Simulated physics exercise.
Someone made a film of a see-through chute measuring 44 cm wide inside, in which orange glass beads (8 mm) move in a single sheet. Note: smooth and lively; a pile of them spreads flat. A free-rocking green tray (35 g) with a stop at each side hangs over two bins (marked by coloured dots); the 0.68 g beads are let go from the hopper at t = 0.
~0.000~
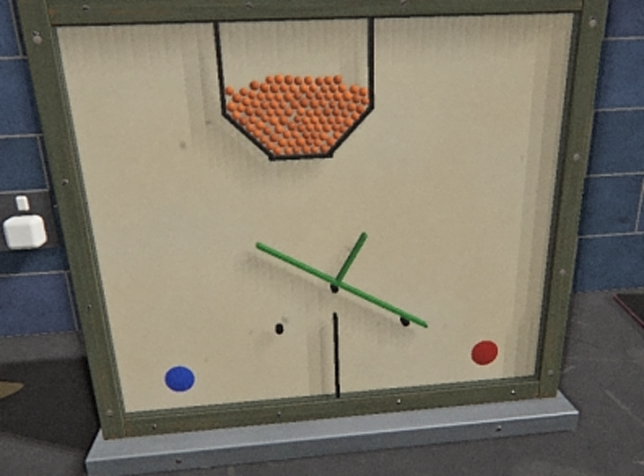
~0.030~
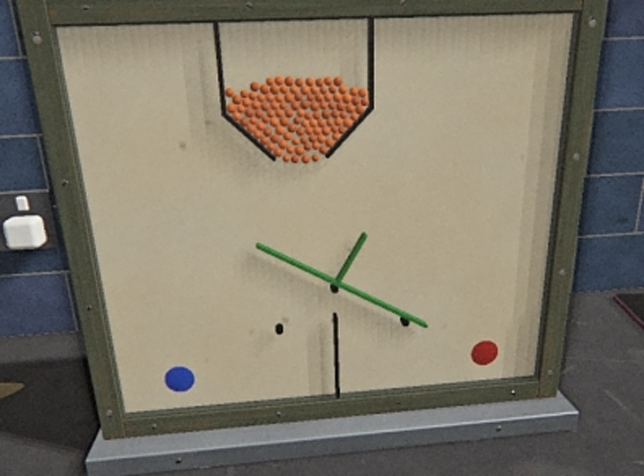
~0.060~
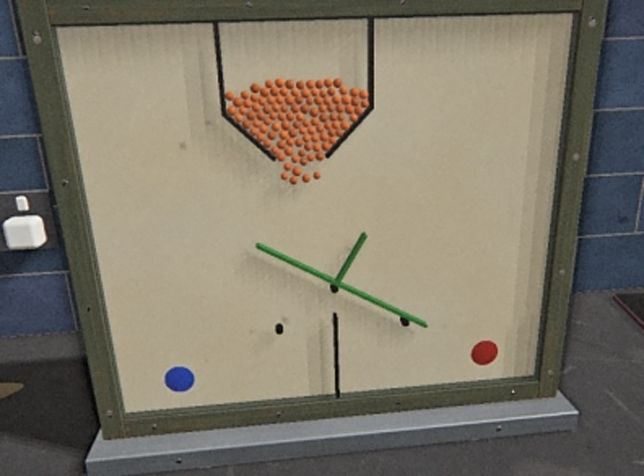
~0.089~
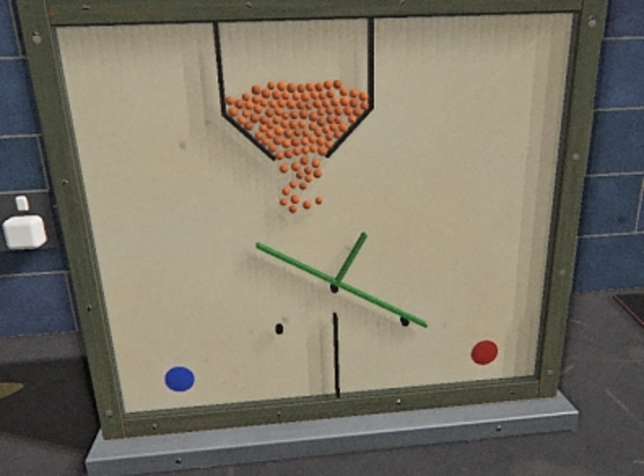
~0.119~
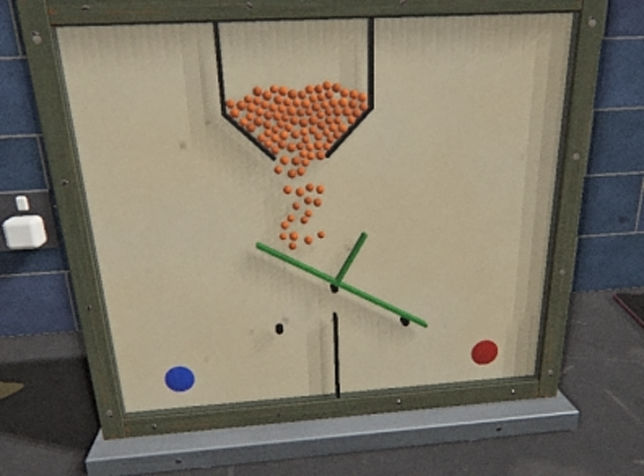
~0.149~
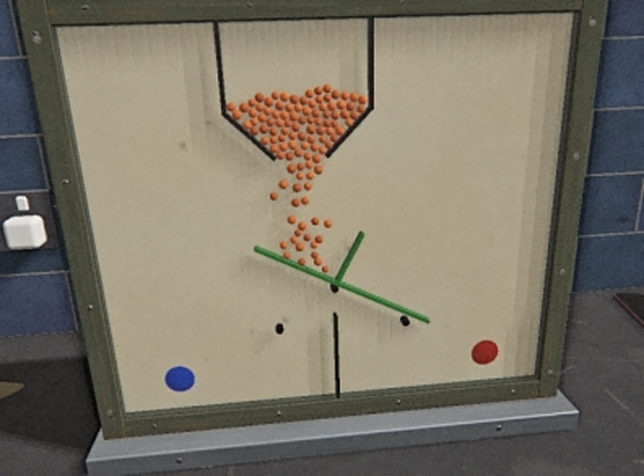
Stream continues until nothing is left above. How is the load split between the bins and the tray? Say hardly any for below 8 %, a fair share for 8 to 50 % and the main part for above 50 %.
Once it all settles, I'd say the blue bin holds over half, the red bin holds a middling amount, and the tray holds barely a grain.
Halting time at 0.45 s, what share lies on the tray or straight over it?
Estimate: Some 50%.
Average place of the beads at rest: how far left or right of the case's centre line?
The average place ends up near 8 cm to the left of the middle.
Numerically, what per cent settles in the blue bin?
That share is close to 75 percent.
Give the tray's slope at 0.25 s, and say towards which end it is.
10°, right end low.
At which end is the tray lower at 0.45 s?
Left end.
After 0.45 s 100 % have left the hopper; tray left end down 35°; on or over it 50 %, past it to the left 50 %, to the right 0 %.
After 0.80 s 100 % have left the hopper; tray left end down 24°; on or over it 25 %, past it to the left 75 %, to the right 0 %.
At rest by 2.4 s, blue bin 75 %, red bin 25 %, tray 0 %; tray right end down 31°.
